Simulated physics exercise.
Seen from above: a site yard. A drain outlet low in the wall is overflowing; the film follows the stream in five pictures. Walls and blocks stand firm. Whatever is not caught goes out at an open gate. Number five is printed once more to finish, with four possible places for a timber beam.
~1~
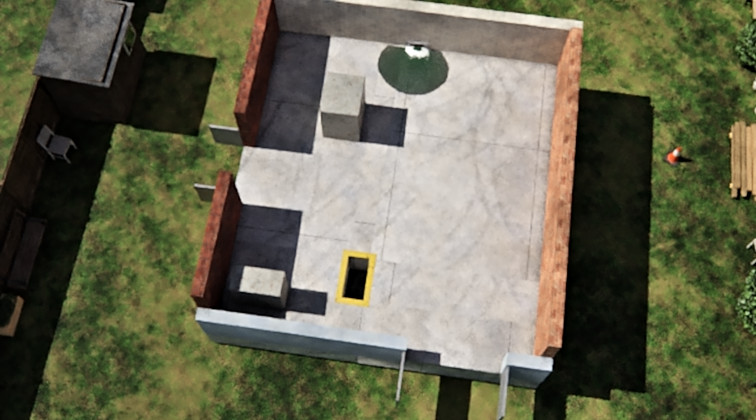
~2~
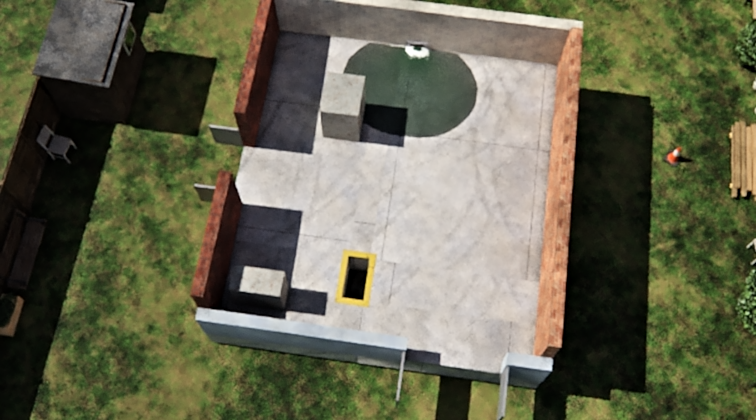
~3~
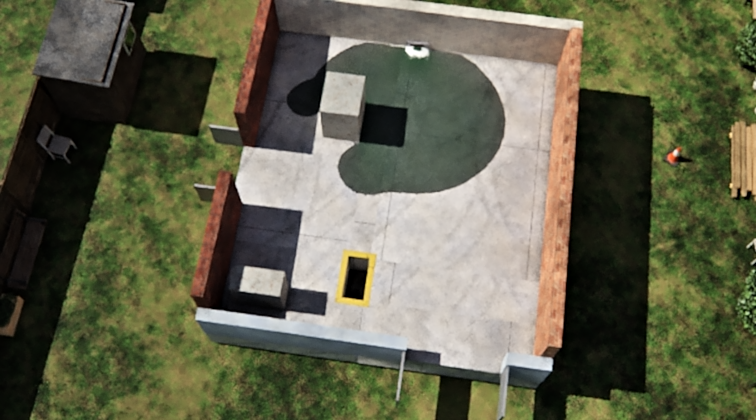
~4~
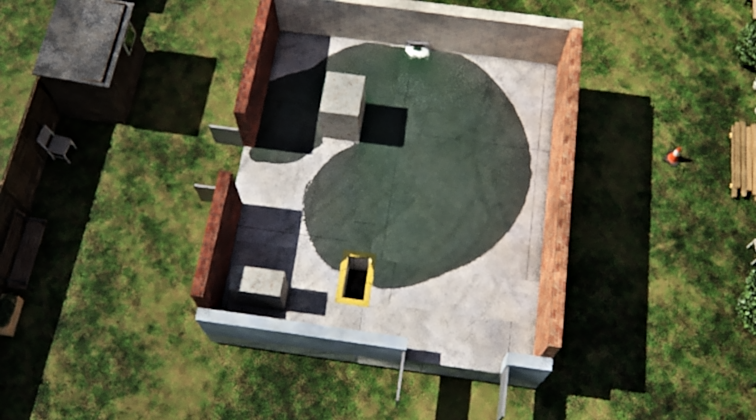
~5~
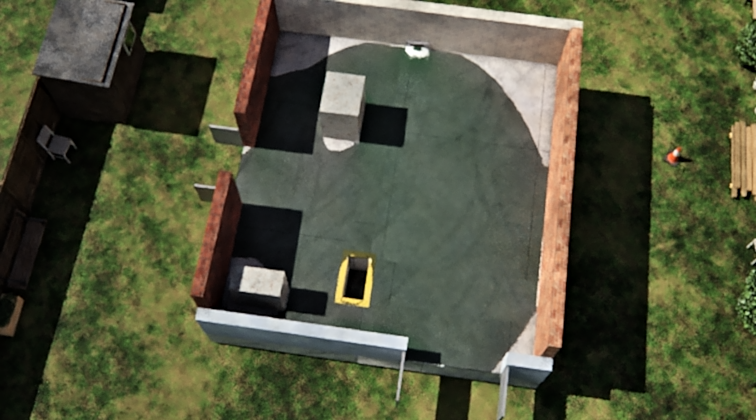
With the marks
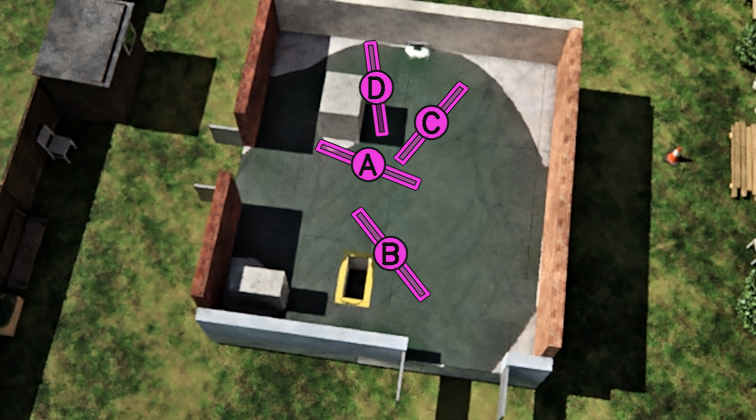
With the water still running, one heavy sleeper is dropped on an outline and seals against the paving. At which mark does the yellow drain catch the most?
Use position C.
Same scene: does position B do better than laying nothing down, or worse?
Position B is worse.
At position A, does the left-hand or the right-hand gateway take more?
The right one.
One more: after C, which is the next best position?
D it is.
On the marked copy, A from (319, 145) to (417, 184); B from (357, 211) to (424, 296); C from (399, 160) to (462, 86); D from (370, 43) to (382, 134).
Choosing A, about 10 % of the stream runs into the yellow drain, about 90 % out by the gates.
Choosing B, about 8 % of the stream runs into the yellow drain, about 92 % out by the gates.
Choosing C, about 31 % of the stream runs into the yellow drain, about 69 % out by the gates.
Choosing D, about 23 % of the stream runs into the yellow drain, about 76 % out by the gates.
